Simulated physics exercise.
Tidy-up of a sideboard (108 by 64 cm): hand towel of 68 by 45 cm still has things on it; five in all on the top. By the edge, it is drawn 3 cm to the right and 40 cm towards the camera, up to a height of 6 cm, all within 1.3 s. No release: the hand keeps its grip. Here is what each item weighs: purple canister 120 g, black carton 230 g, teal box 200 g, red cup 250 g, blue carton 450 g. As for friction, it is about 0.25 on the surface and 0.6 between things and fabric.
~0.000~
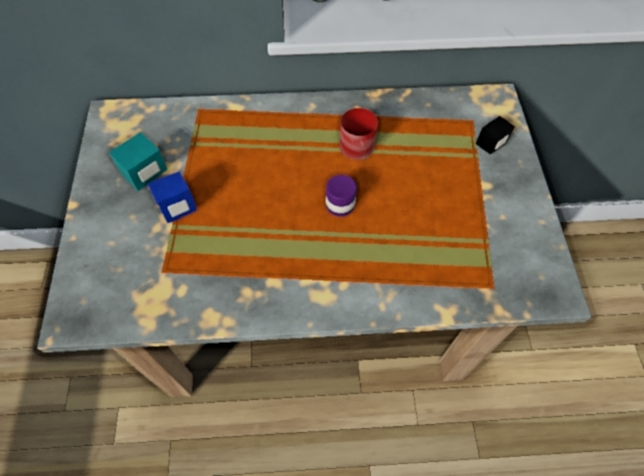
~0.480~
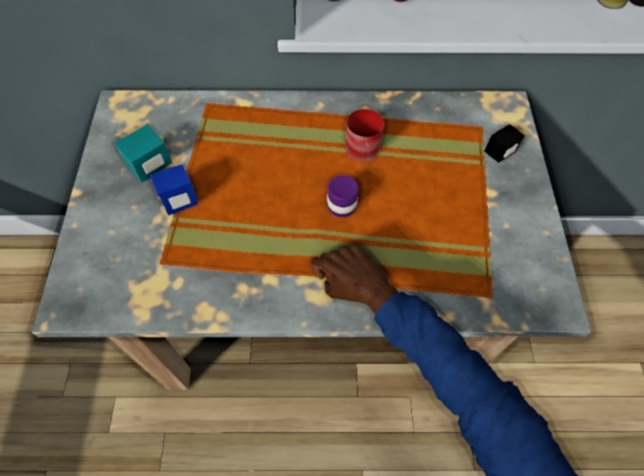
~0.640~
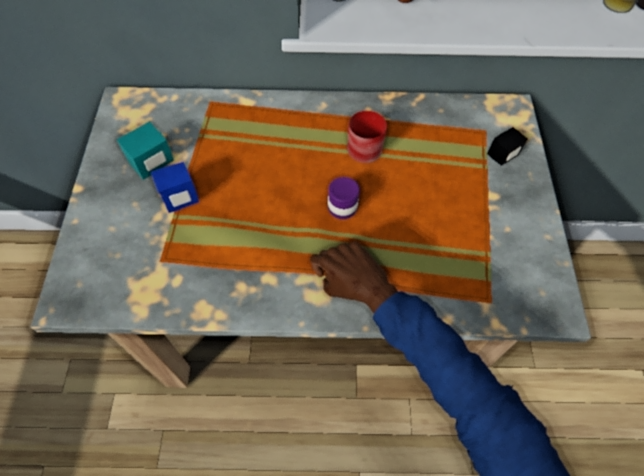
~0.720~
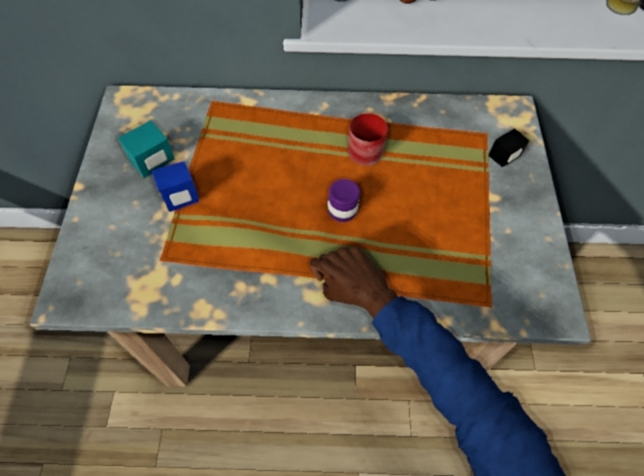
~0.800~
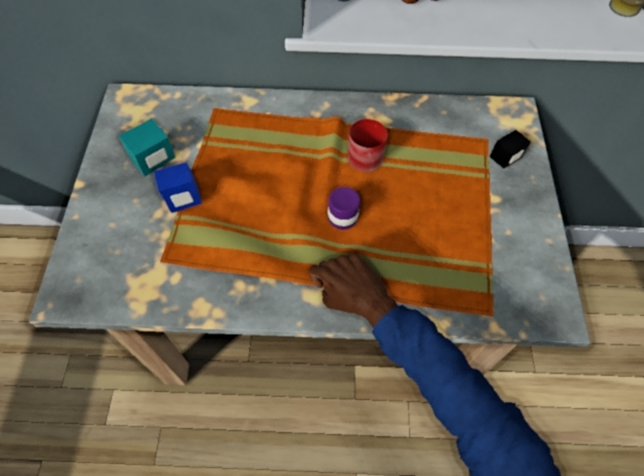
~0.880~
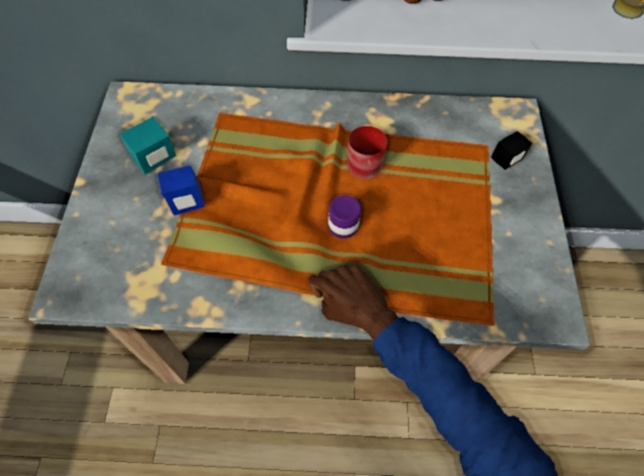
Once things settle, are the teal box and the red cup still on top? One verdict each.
In the end teal box: Safe. Red cup: Lost.
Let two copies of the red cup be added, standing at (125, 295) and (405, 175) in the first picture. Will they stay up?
Taking them as listed: Is left on top, then is lost.
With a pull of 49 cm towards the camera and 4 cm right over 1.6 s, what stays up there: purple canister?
In that case: Purple canister falls off.
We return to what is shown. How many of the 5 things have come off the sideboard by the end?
Counted result: 2.
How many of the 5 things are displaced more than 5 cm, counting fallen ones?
I count 3.
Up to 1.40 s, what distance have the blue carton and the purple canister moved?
Roughly blue carton 15 cm and purple canister 30 cm.
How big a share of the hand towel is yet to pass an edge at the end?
I'd say close to 20 per cent of it.
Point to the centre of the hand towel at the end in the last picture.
The middle ends up near pixel (313, 370).
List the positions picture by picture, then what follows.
Shows, teal box (134, 150); red cup (359, 122); hand towel corners (162, 273) (199, 109) (494, 289), in the first picture.
Shows, hand towel corners (160, 264) (207, 103); grip (324, 278), in the second picture.
Shows, hand towel corners (160, 262) (210, 102); grip (323, 275), in the third picture.
Shows, purple canister (344, 191); red cup (369, 127); hand towel corners (160, 261) (212, 101); grip (322, 279), in the fourth picture.
Shows, blue carton (174, 176); purple canister (345, 199); red cup (368, 133); hand towel corners (160, 262) (214, 108); grip (322, 286), in the fifth picture.
Shows, teal box (144, 134); red cup (368, 140); hand towel corners (161, 265) (220, 113) (494, 326); grip (321, 296), in the sixth picture.
By 1.1 s, 90 % of the hand towel is still over the top; red cup 15 cm off its start, purple canister 15 cm off its start, blue carton 9 cm off its start.
By 1.4 s, 70 % of the hand towel is still over the top; red cup 27 cm off its start, purple canister 28 cm off its start, blue carton 15 cm off its start.
By 1.7 s, 40 % of the hand towel is still over the top; red cup 38 cm off its start at (359, 281), purple canister on its side, 40 cm off its start at (360, 392), blue carton 17 cm off its start at (192, 240).
By 1.9 s, 20 % of the hand towel is still over the top; red cup 49 cm off its start, purple canister over the edge, blue carton 17 cm off its start.
By 3.5 s, 20 % of the hand towel is still over the top; red cup over the edge, teal box 0 cm off its start at (144, 134), purple canister over the edge, blue carton 17 cm off its start at (192, 241).
